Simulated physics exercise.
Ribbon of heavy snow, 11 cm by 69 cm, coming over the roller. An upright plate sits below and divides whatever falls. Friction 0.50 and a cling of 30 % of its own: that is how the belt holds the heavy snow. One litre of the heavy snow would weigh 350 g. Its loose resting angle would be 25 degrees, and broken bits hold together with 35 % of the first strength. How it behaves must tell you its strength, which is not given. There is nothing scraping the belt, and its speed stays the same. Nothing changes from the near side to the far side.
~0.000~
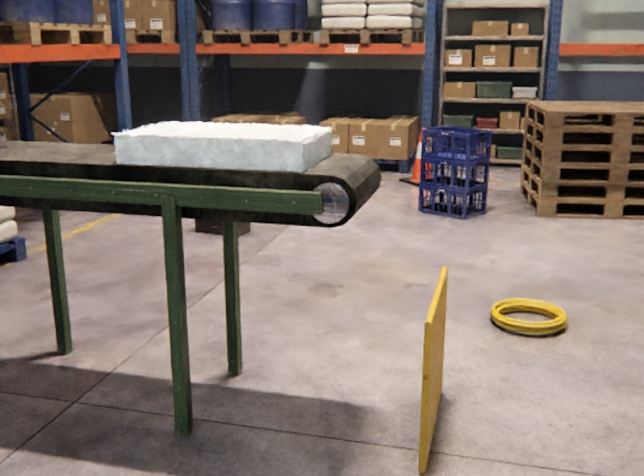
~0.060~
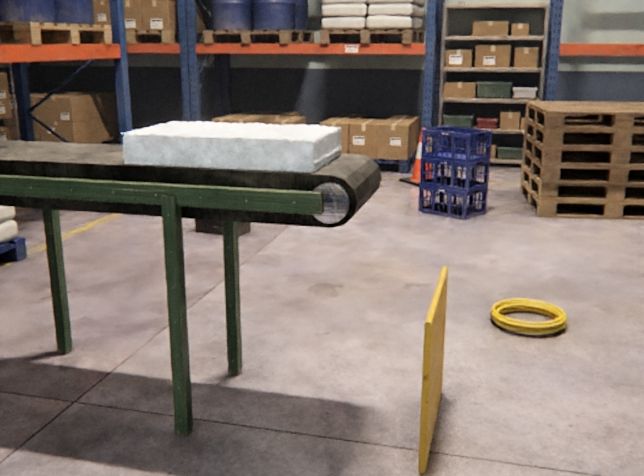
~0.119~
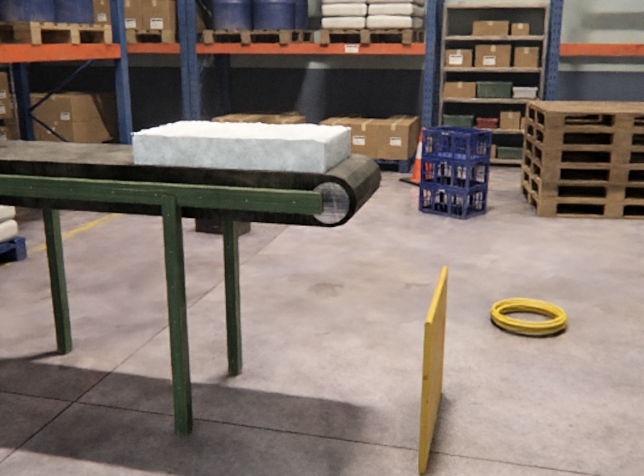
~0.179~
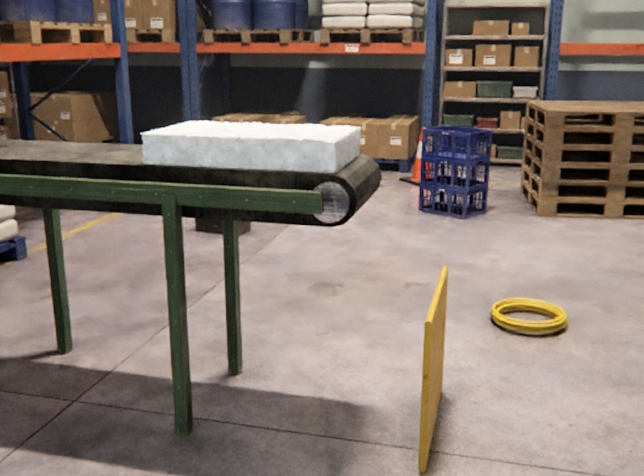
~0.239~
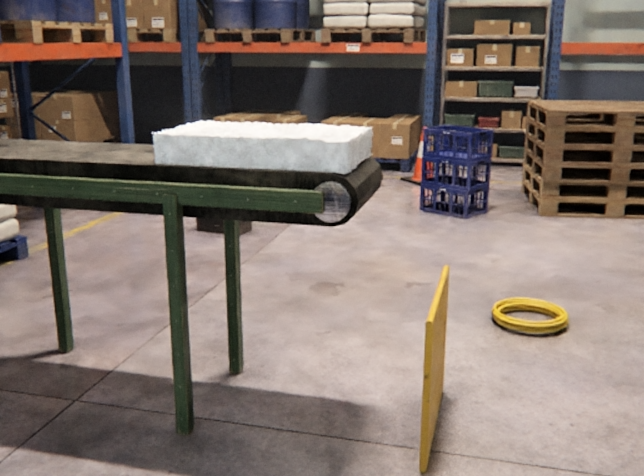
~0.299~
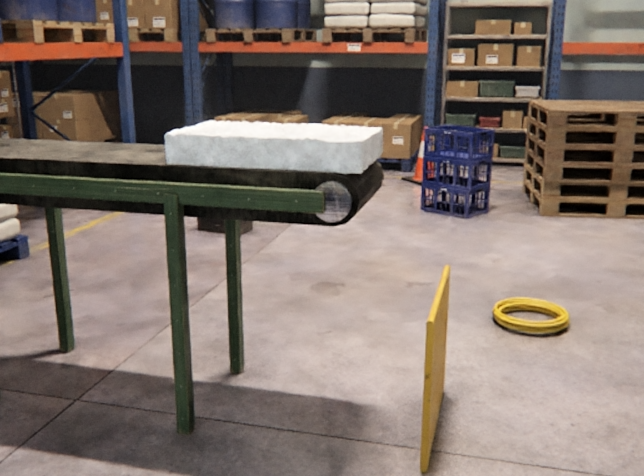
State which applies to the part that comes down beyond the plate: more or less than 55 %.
That value is less.
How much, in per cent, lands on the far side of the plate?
Roughly 20 per cent.
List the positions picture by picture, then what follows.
Front end of the heavy snow at (302, 158), in the first frame.
Front end of the heavy snow at (314, 143), in the second frame.
Front end of the heavy snow at (325, 168), in the third frame.
Front end of the heavy snow at (336, 168), 2 % of it past the top of the roller, in one piece, in the fourth frame.
Front end of the heavy snow at (348, 167), 7 % of it past the top of the roller, in one piece, in the fifth frame.
Front end of the heavy snow at (361, 150), 13 % of it past the top of the roller, in one piece, in the sixth frame.
By 0.63 s, 0 % is beyond the plate's line.
By 1.02 s, 8 % is beyond the plate's line.
By 1.41 s, 16 % is beyond the plate's line.
By 1.80 s, 20 % is beyond the plate's line.
By 3.12 s, at the end, 20 % is beyond the plate's line.
